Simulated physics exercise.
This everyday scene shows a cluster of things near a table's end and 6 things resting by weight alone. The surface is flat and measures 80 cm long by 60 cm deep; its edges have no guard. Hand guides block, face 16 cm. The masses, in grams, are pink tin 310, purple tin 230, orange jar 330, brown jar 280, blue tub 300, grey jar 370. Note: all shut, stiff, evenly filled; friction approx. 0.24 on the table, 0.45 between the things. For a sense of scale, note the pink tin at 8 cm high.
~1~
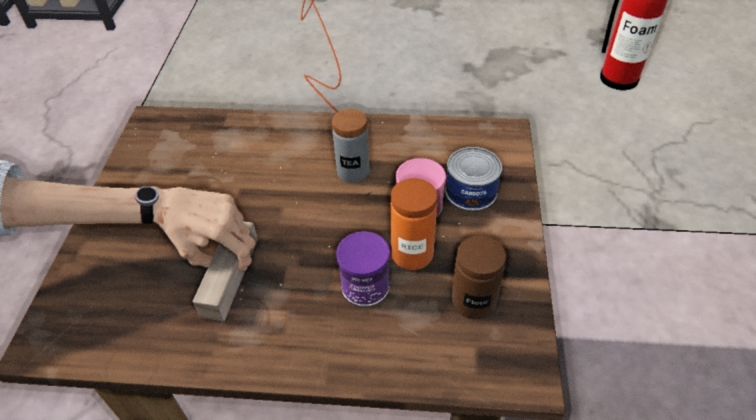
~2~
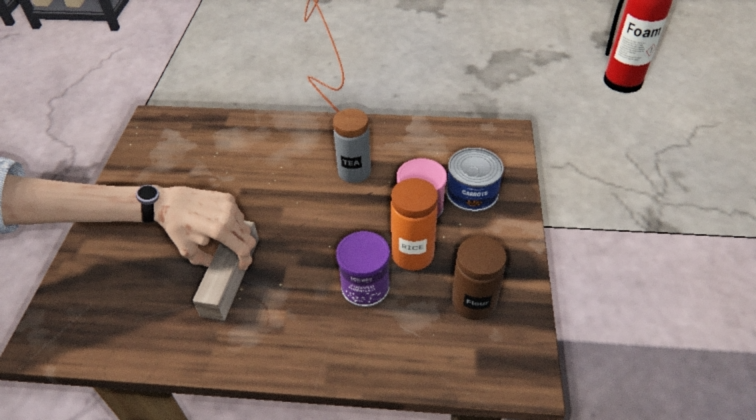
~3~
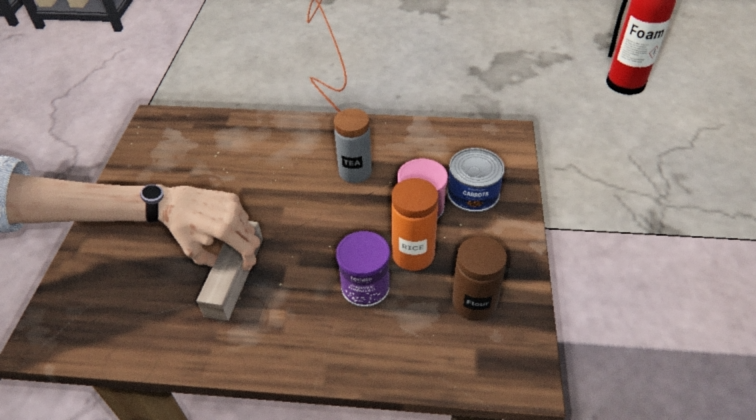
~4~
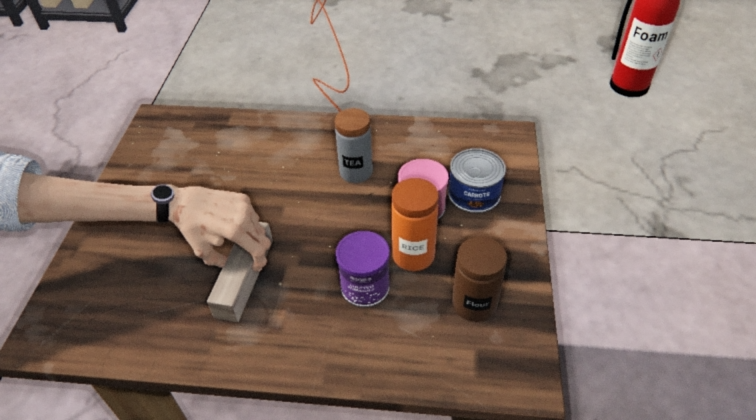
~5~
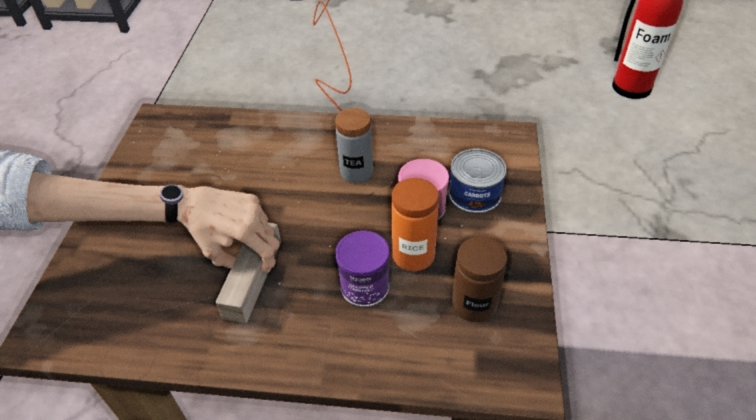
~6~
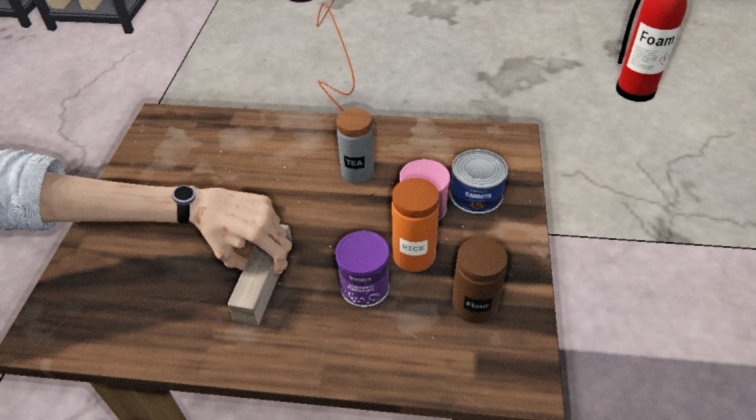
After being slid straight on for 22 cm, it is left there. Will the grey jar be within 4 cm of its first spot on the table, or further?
Near its start.
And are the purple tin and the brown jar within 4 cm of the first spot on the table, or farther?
As for the purple tin, it winds up somewhere else, and the brown jar remains where it was.
Then, 0.30 s after the last picture, block slid 13 cm.
Then, 0.50 s after the last picture, block slid 18 cm; purple tin slid 2 cm.
Then, 0.70 s after the last picture, block slid 22 cm; purple tin slid 6 cm.
At rest, not toppled but over 4 cm from the start, purple tin; the other 5 in place, give or take 4 cm. Seen from the same camera at the end, grey jar near (356, 147).
